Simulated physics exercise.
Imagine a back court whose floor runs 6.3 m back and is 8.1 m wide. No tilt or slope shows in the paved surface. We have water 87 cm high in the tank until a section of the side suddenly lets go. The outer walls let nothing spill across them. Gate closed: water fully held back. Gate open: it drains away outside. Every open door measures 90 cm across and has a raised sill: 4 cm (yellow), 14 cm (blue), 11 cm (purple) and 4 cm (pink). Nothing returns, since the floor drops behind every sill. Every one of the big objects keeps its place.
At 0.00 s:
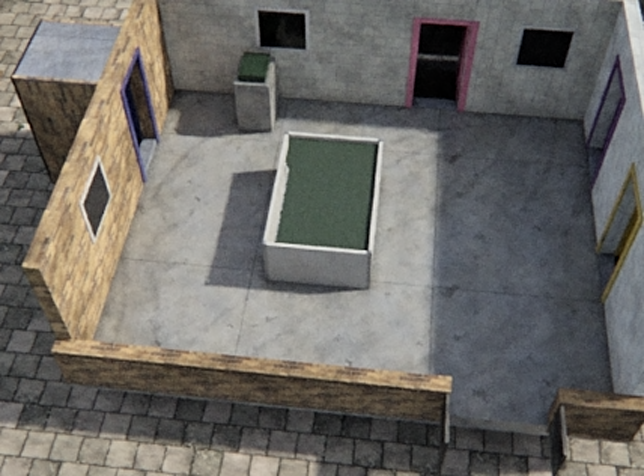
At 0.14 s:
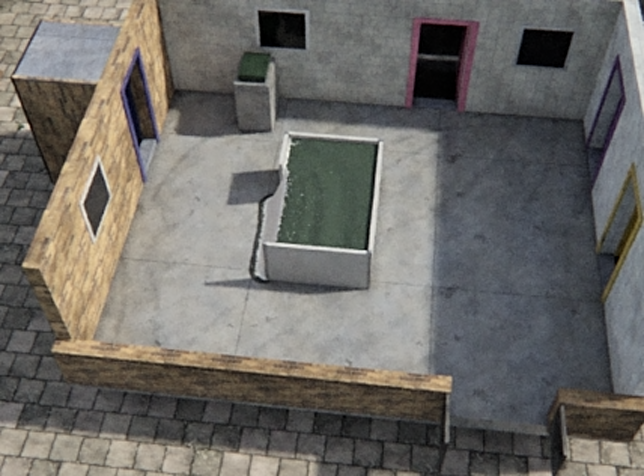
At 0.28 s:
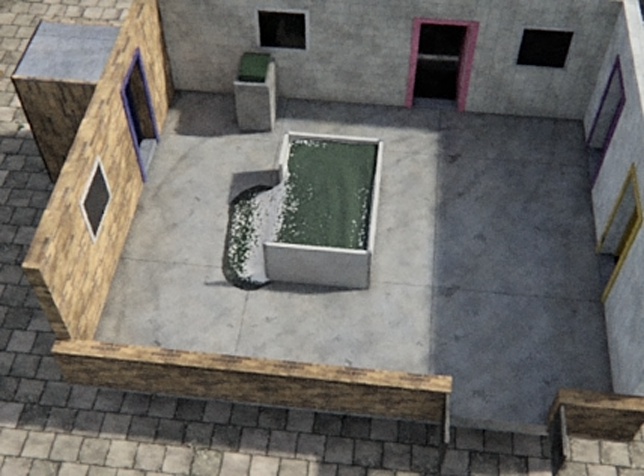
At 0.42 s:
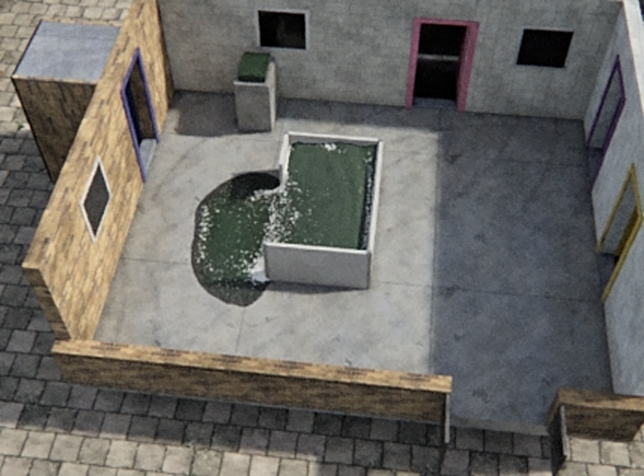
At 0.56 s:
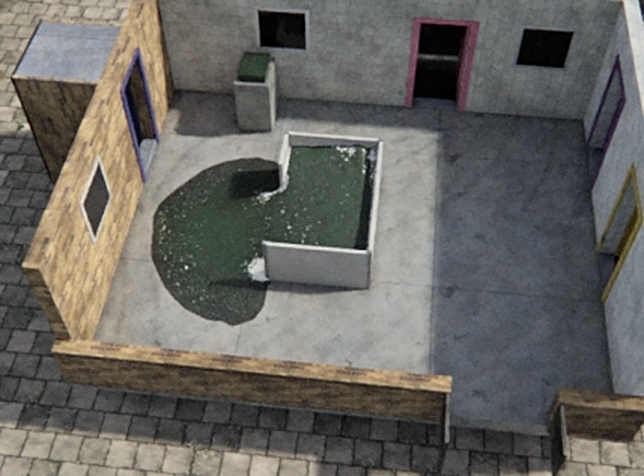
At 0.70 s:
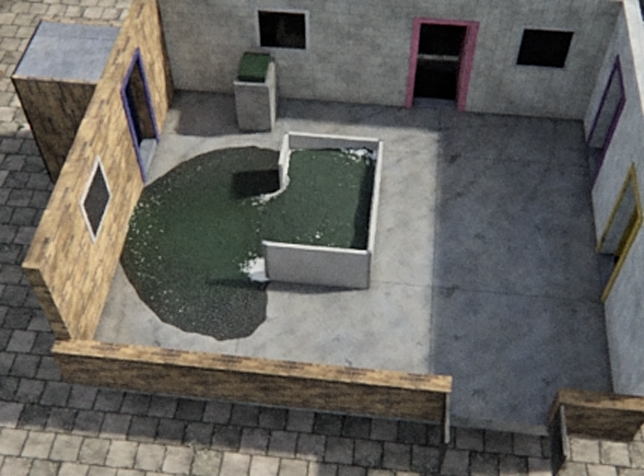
A white-walled tank of dark green water stands near the middle of a grey paved court, seen from high above by a still camera. A tan brick wall with a blue-edged doorway is at left, a pink-edged doorway behind, and purple and yellow ones at right. Water pours from the tank's left side, flecked white, and spreads in a widening rounded pool towards the brick wall.
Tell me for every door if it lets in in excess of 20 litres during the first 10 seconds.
At the end, yellow door: Past the limit; blue door: Past the limit; purple door: Within the limit; pink door: Within the limit.
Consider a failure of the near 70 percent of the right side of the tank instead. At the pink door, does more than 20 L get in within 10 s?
Pink: Falls short.
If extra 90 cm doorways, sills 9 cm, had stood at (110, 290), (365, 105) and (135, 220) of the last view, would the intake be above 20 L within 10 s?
More, less, more.
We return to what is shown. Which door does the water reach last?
Last comes the purple one.
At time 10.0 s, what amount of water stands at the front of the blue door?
About 8.0 cm.
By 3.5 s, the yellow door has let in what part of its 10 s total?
Share: ~ 0 %.
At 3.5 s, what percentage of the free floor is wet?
I'd say around 45 % is wet.
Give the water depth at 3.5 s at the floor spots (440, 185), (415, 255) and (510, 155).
Around 0 cm, 0 cm and 0 cm, in the order given.
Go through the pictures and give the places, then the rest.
In the first picture, still water, 87 cm deep, in the tank at (326, 192).
In the second picture, the front is at (271, 197), 0.9 m from the gap at (277, 227); 0.4 m2 of floor is under water; 87 cm left at the back of the tank.
In the third picture, water pours out at (277, 228) and has run 1.2 m, to (249, 193); typically 14 cm deep outside, 81 cm at the tank's back.
In the fourth picture, the front is at (219, 190), 1.5 m from the gap at (277, 229); 3.0 m2 of floor is under water; 76 cm left at the back of the tank.
In the fifth picture, water pours out at (277, 229) and has run 2.2 m, to (158, 217); typically 8 cm deep outside, 74 cm at the tank's back.
In the sixth picture, water pours out at (277, 229) and has run 2.7 m, to (140, 197); typically 7 cm deep outside, 69 cm at the tank's back.
After 1.4 s water covers 25 % of the floor and is deepest (52 cm) near (138, 237); yellow door not reached, blue door 26 cm at the sill, 11 L in, purple door not reached, pink door not reached.
After 2.2 s water covers 25 % of the floor and is deepest (56 cm) near (85, 364); yellow door not reached, blue door 22 cm at the sill, 45 L in, purple door not reached, pink door not reached.
After 3.5 s water covers 45 % of the floor and is deepest (33 cm) near (210, 97); yellow door not reached, blue door 15 cm at the sill, 61 L in, purple door not reached, pink door not reached.
After 6.0 s water covers 80 % of the floor and is deepest (20 cm) near (172, 101); yellow door 9 cm at the sill, 18 L in, blue door 16 cm at the sill, 67 L in, purple door not reached, pink door 1 cm at the sill, 0 L in.
After 10.0 s water covers 95 % of the floor and is deepest (14 cm) near (569, 125); yellow door 7 cm at the sill, 55 L in, blue door 8 cm at the sill, 69 L in, purple door 8 cm at the sill, 0 L in, pink door 5 cm at the sill, 3 L in.
